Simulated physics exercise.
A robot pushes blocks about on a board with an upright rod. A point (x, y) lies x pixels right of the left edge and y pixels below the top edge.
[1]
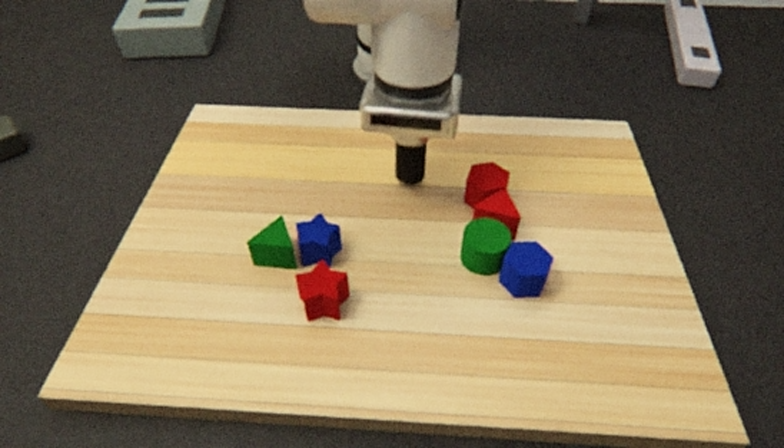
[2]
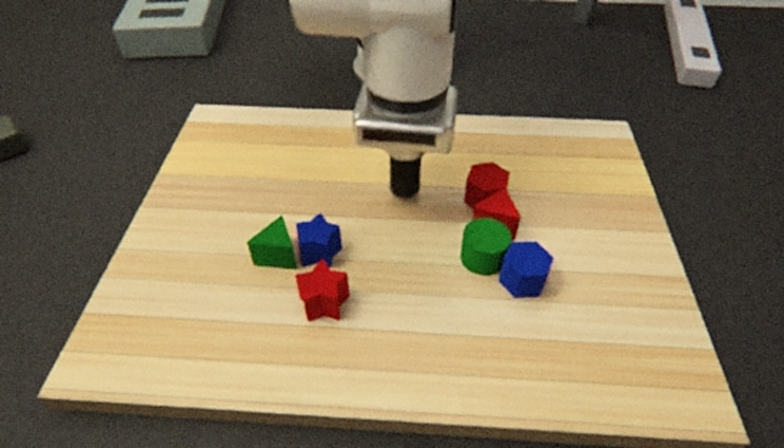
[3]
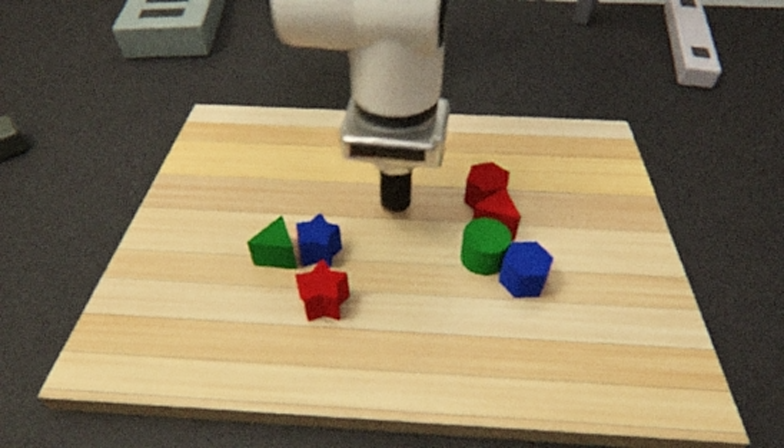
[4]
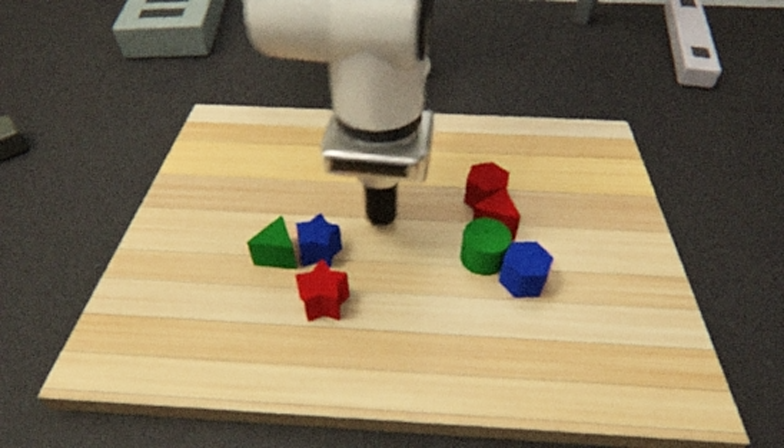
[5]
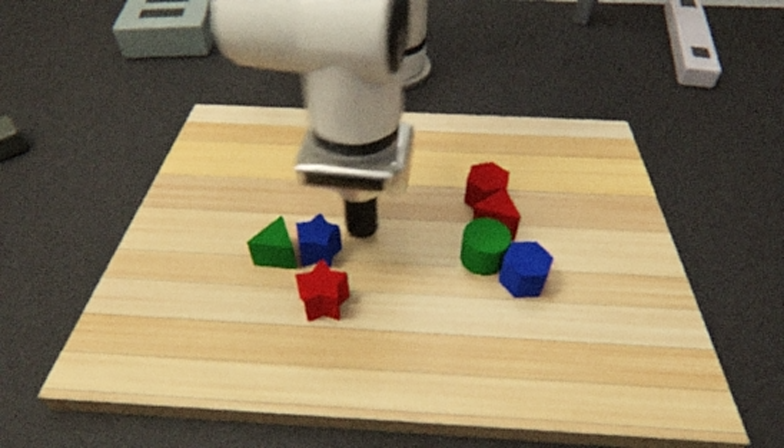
A robot arm moved its dark upright rod down and to the left across a wooden board, nearing the blue star, while the red, green and blue blocks all stayed still.
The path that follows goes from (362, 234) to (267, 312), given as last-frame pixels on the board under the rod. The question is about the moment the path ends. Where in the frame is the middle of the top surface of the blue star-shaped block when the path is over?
Most likely (240, 268).
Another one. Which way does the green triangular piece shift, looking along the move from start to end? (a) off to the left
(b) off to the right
My answer is option b.
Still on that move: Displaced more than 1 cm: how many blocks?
It should be two, as far as I can tell.
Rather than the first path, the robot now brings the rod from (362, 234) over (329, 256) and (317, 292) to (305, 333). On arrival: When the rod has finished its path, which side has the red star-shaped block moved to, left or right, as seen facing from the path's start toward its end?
Heads left.
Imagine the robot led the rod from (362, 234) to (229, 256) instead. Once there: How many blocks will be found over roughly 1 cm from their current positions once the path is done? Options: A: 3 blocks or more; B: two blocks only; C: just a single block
B: Two blocks only.
The first path, step by step. One third of the way, rod at (332, 251); green triangular piece at (264, 235), turned 30° clockwise; blue star-shaped block at (296, 244), turned 25° clockwise.
Two thirds of the way, rod at (300, 277); green triangular piece at (244, 237), turned 65° clockwise; blue star-shaped block at (262, 258), turned 55° clockwise.
At the end, rod at (265, 305); green triangular piece at (241, 237), turned 80° clockwise; blue star-shaped block at (240, 268), turned 95° clockwise; red star-shaped block at (319, 286), turned 15° anticlockwise.
